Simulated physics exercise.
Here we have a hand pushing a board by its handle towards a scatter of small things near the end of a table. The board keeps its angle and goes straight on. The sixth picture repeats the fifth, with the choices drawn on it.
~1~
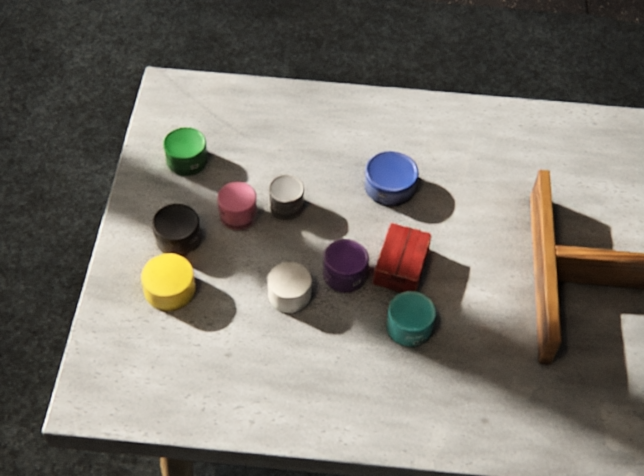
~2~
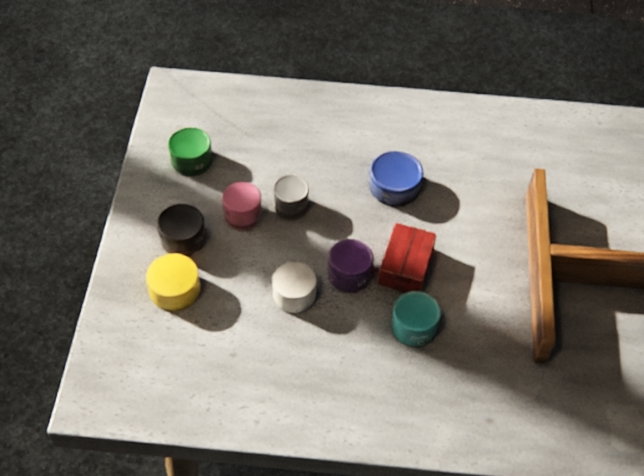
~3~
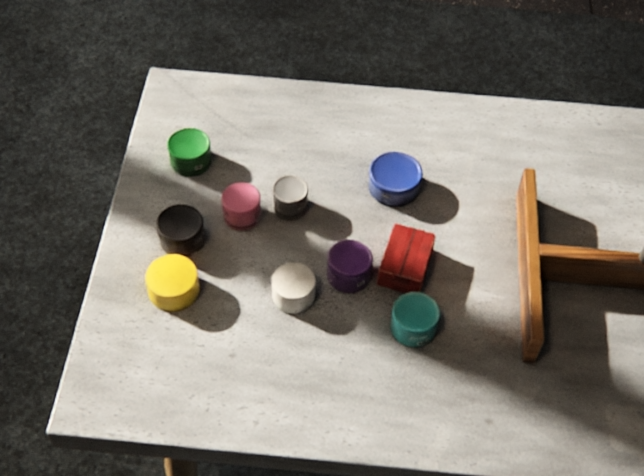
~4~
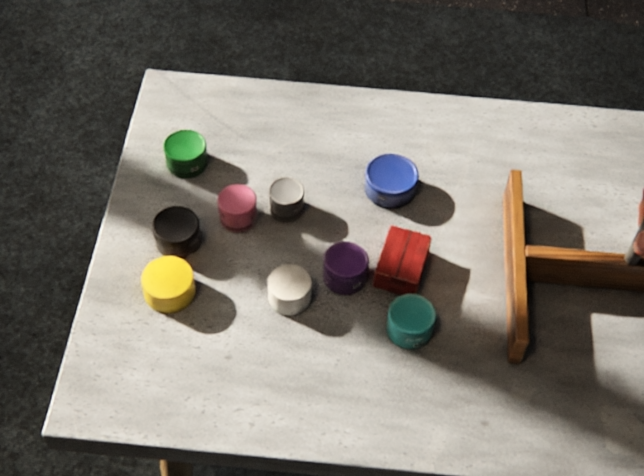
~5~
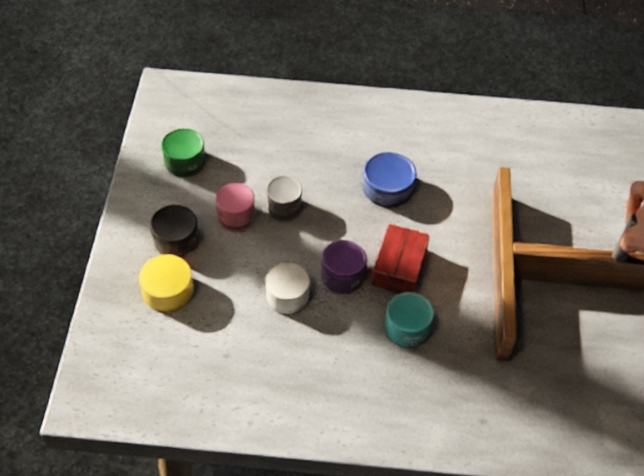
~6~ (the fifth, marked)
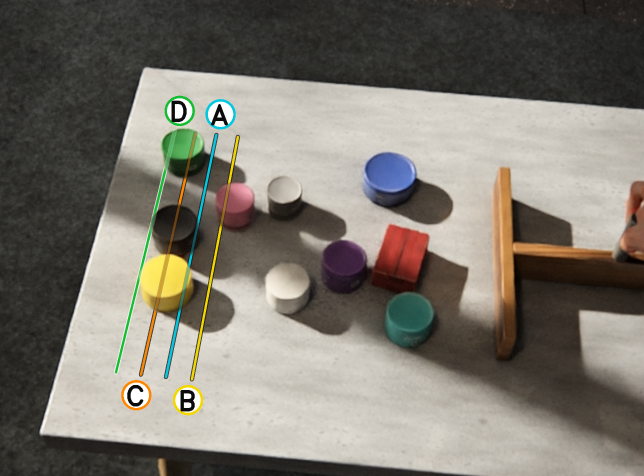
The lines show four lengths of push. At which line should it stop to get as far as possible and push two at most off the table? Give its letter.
No third one falls up to C.
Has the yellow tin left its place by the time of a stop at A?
Yes.
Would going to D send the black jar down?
Yes.
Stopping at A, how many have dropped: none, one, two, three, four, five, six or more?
In all, none.
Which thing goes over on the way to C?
The black jar goes over.
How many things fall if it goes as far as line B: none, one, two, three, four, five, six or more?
The count is none.
On the copy, A at (193, 245); B at (217, 247); C at (171, 243); D at (148, 241).
On C. First, board (386, 236); turquoise tub (350, 315); blue jar (356, 177).
Then, board (266, 225); black jar (160, 226); yellow tin (153, 278).
Finally, board (172, 217); black jar over the edge; green jar (125, 138); one fallen.
By contrast, A is within the limit but short; B is within the limit but short; D drops four.
